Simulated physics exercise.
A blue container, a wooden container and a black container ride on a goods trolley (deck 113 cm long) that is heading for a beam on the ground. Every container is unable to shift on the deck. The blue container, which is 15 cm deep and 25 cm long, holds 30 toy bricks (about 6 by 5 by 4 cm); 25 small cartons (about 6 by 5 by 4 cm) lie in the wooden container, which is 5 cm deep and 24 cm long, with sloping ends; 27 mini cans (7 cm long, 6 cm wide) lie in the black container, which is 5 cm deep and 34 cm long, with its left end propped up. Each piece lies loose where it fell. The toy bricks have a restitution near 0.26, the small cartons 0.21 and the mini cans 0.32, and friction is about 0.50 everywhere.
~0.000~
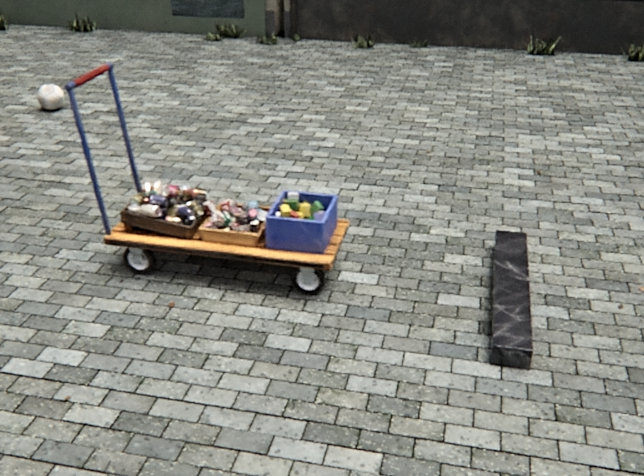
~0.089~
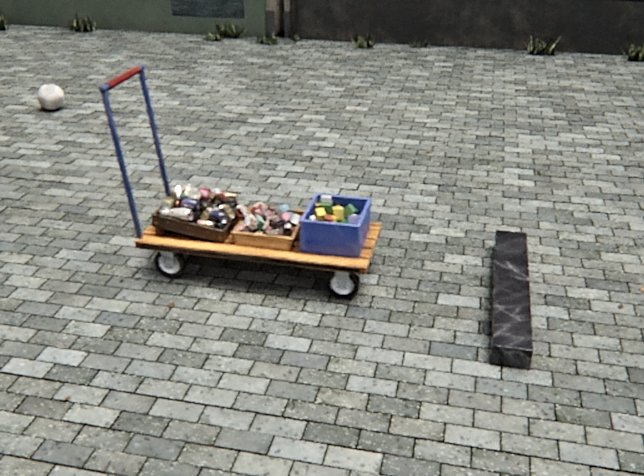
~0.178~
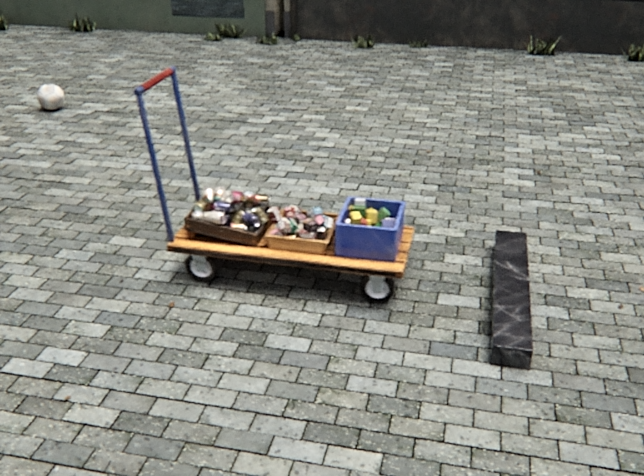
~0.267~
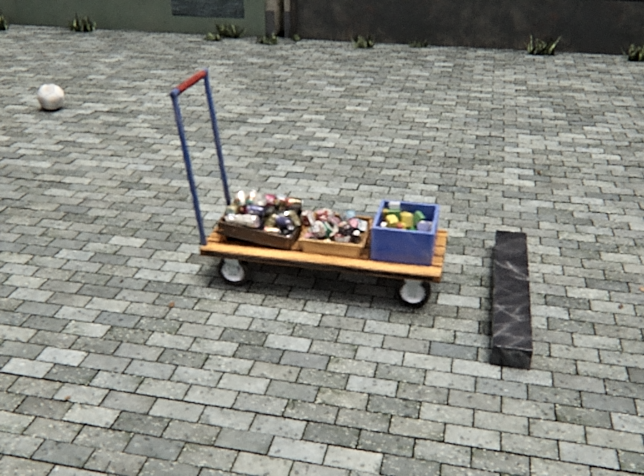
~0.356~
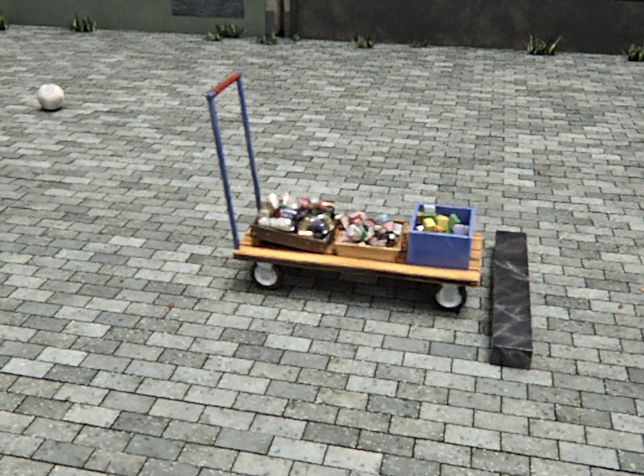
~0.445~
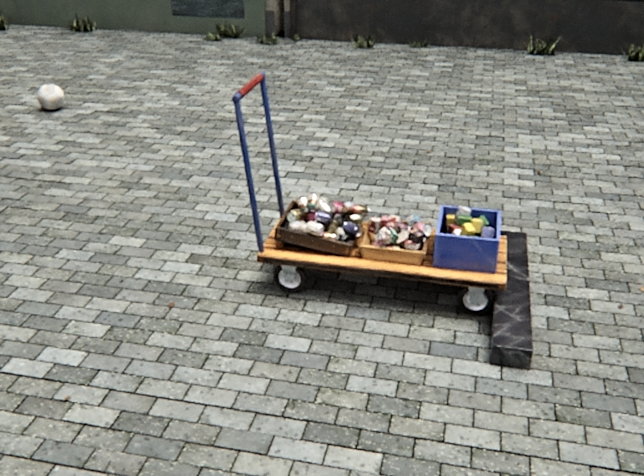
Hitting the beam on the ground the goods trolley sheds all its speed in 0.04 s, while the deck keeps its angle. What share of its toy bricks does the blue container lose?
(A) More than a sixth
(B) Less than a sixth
Answer: B.
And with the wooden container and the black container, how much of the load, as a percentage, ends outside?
I'd estimate wooden container near 10 and black container near 40 per cent.
After 0.50 s, the blue container has all 30, the wooden container has all 25 and the black container is down by 4 of 27.
After 0.62 s, the blue container has all 30, the wooden container is down by 3 of 25 and the black container is down by 9 of 27.
After 0.85 s, the blue container has all 30, the wooden container is down by 3 of 25 and the black container is down by 11 of 27.
When it is over (at 1.35 s), the blue container has all 30, the wooden container is down by 3 of 25 and the black container is down by 11 of 27. Asked share, 0 of 30, 0 per cent.
